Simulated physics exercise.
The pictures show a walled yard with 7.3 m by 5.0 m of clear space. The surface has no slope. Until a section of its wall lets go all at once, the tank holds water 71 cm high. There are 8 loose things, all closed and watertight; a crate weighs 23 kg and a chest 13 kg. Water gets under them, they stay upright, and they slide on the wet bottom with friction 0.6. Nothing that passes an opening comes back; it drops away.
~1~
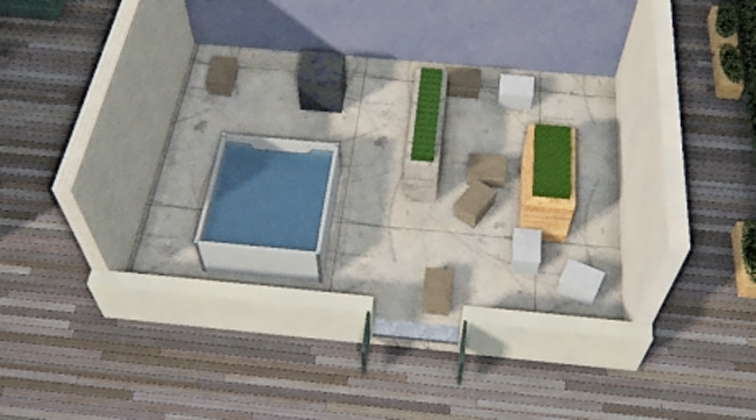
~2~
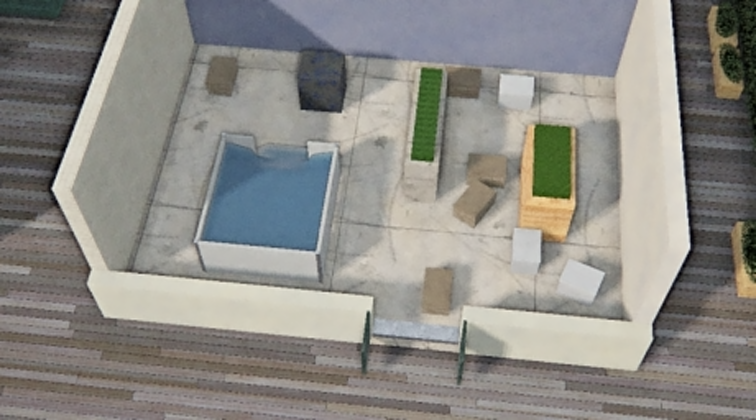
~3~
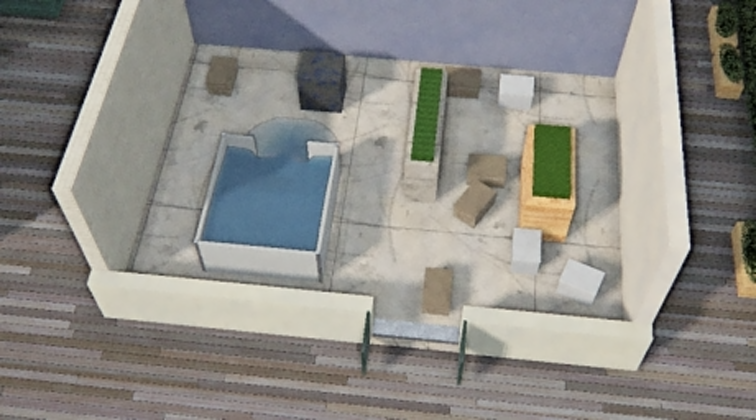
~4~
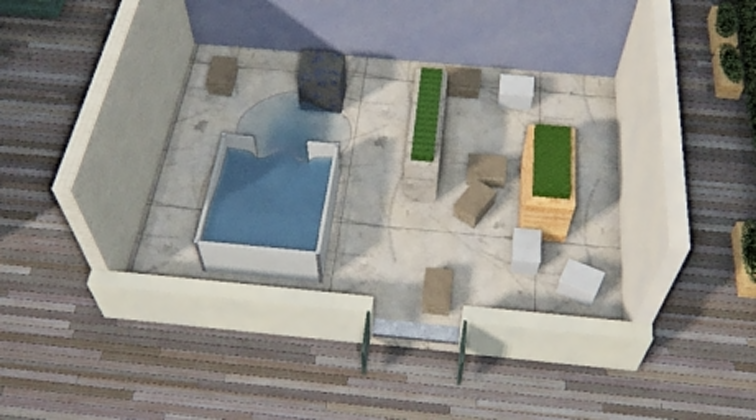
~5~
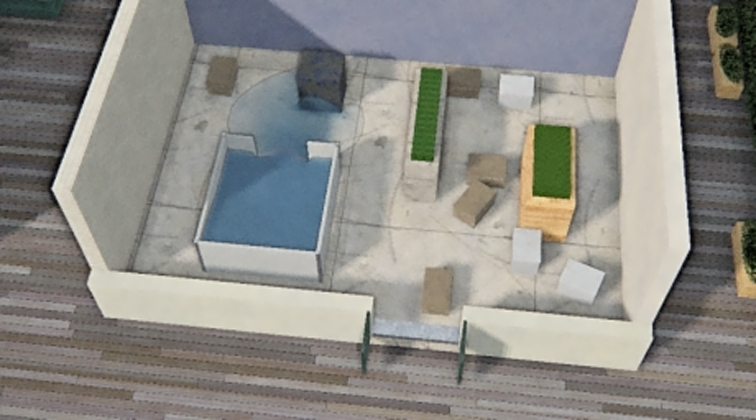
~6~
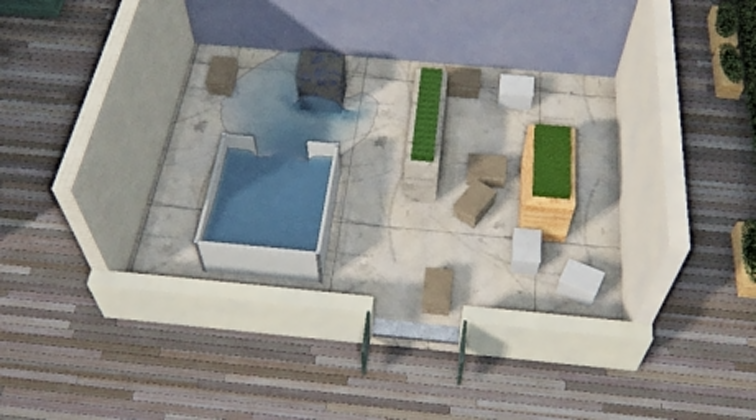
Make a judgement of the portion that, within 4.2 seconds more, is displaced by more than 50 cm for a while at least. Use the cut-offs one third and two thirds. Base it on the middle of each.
Under a third.
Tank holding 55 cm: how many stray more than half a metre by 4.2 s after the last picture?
You'd get 1 in that case.
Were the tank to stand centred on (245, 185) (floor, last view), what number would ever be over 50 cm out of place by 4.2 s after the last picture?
Result: 3.
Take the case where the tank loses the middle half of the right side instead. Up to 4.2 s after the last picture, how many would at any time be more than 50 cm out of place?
Then it comes to 5 of them.
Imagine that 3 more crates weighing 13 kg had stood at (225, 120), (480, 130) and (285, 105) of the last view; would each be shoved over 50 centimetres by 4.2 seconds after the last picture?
Note, in sequence: Over threshold; under threshold; over threshold.
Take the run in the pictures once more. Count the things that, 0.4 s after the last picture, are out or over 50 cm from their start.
I make it 0 by then.
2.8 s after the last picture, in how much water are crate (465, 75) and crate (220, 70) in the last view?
6 and 6 cm.
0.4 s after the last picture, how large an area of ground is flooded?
About 9.0 m2.
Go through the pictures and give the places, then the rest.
In the first frame, a crate at (487, 165), on the bottom; a crate at (463, 77), on the bottom; water covers 3.2 m2; 0 of 8 have shifted.
In the second frame, a crate at (487, 165) rests on the ground; a crate at (463, 77) rests on the ground; water covers 3.7 m2; 0 of 8 have shifted.
In the third frame, a crate at (487, 165) rests on the ground; a crate at (463, 77) rests on the ground; 4.5 m2 under water; 0 of 8 have shifted.
In the fourth frame, a crate at (487, 165), on the bottom; a crate at (463, 77) rests on the ground; water covers 5.4 m2; 0 of 8 have shifted.
In the fifth frame, a crate at (487, 165), on the bottom; a crate at (463, 77), on the bottom; 6.2 m2 under water; 0 of 8 have shifted.
In the sixth frame, a crate at (487, 165), on the bottom; a crate at (463, 77) rests on the ground; 7.1 m2 under water; 0 of 8 have shifted.
Then, 0.4 s after the last picture 0 of 8 are over 50 cm from their spots; 0 afloat.
Then, 1.5 s after the last picture 0 of 8 are over 50 cm from their spots; 1 afloat.
Then, 2.8 s after the last picture 1 of 8 are over 50 cm from their spots; 0 afloat.
Then, 4.2 s after the last picture 1 of 8 are over 50 cm from their spots, and 1 have been at some point; 0 afloat.
